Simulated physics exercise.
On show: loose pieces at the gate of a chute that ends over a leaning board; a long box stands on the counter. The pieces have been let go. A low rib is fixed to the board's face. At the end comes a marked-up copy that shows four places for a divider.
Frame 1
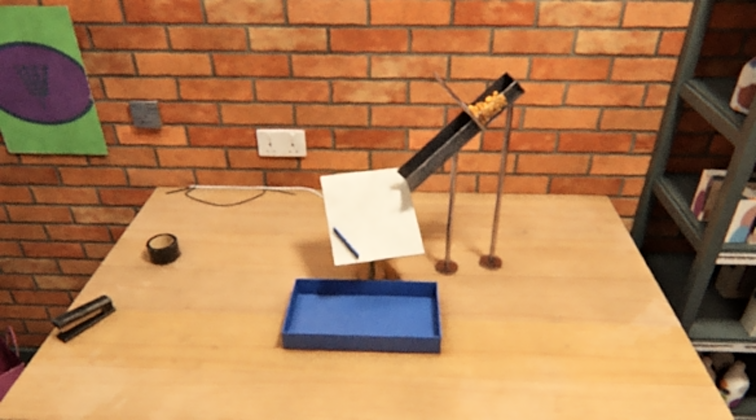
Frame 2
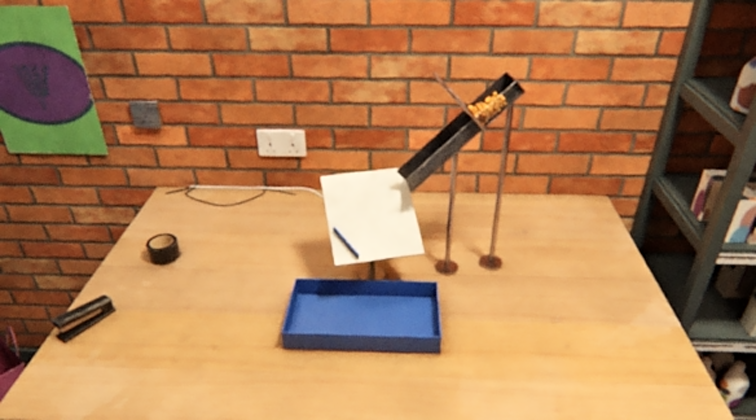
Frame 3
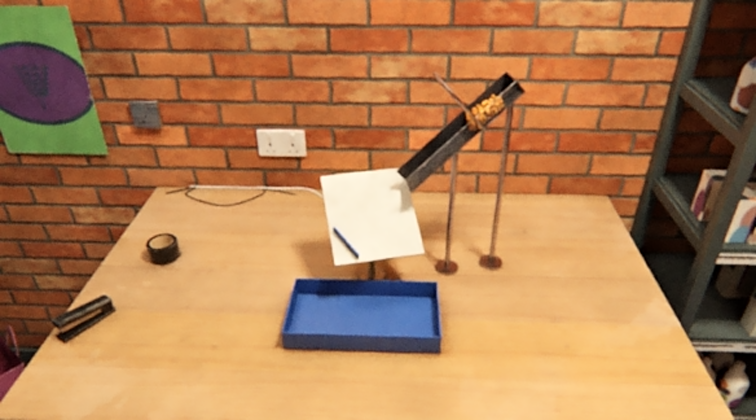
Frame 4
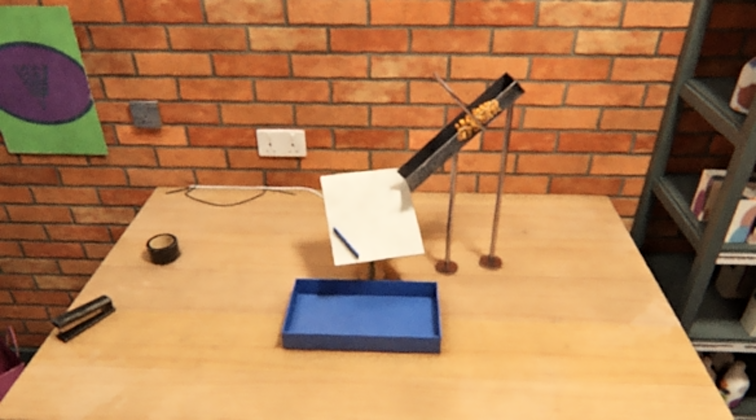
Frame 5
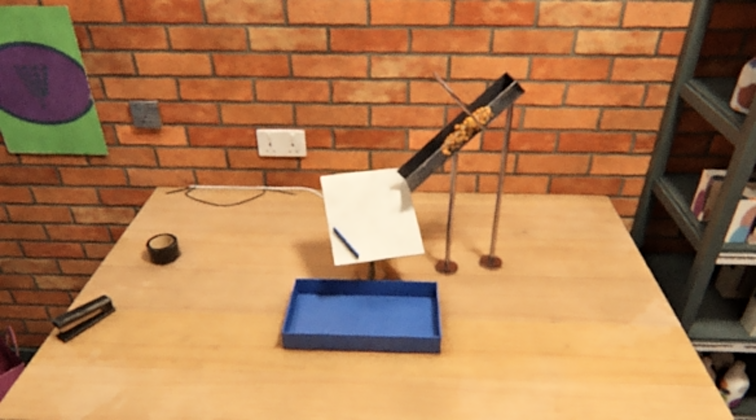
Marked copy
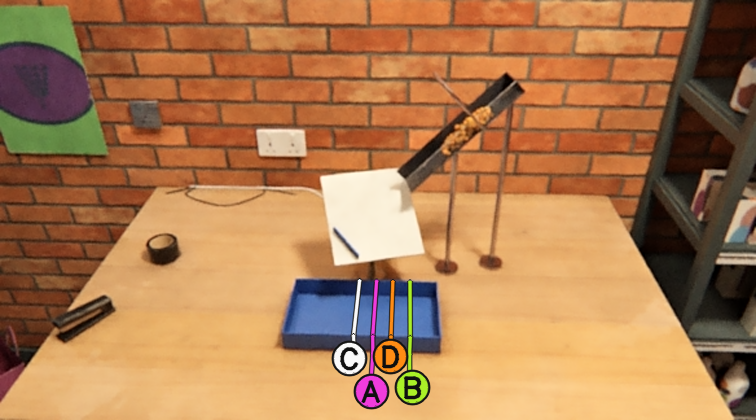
A tilted dark chute holds roasted chickpeas that start sliding down to the left along it.
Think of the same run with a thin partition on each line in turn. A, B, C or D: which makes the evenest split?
A works best here.
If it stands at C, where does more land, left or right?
More lands on the right.
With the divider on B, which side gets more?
Left.
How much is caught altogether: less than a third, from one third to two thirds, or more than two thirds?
About that: More than two thirds.
On the marked copy, line A crosses the front rim at (372, 335); line B crosses the front rim at (410, 336); line C crosses the front rim at (353, 334); line D crosses the front rim at (391, 336).
Choosing A, of what is caught, about half on the left of the divider, about half on the right.
Choosing B, of what is caught, all on the left of the divider, none on the right.
Choosing C, of what is caught, a small part on the left of the divider, nearly all on the right.
Choosing D, of what is caught, nearly all on the left of the divider, a small part on the right.
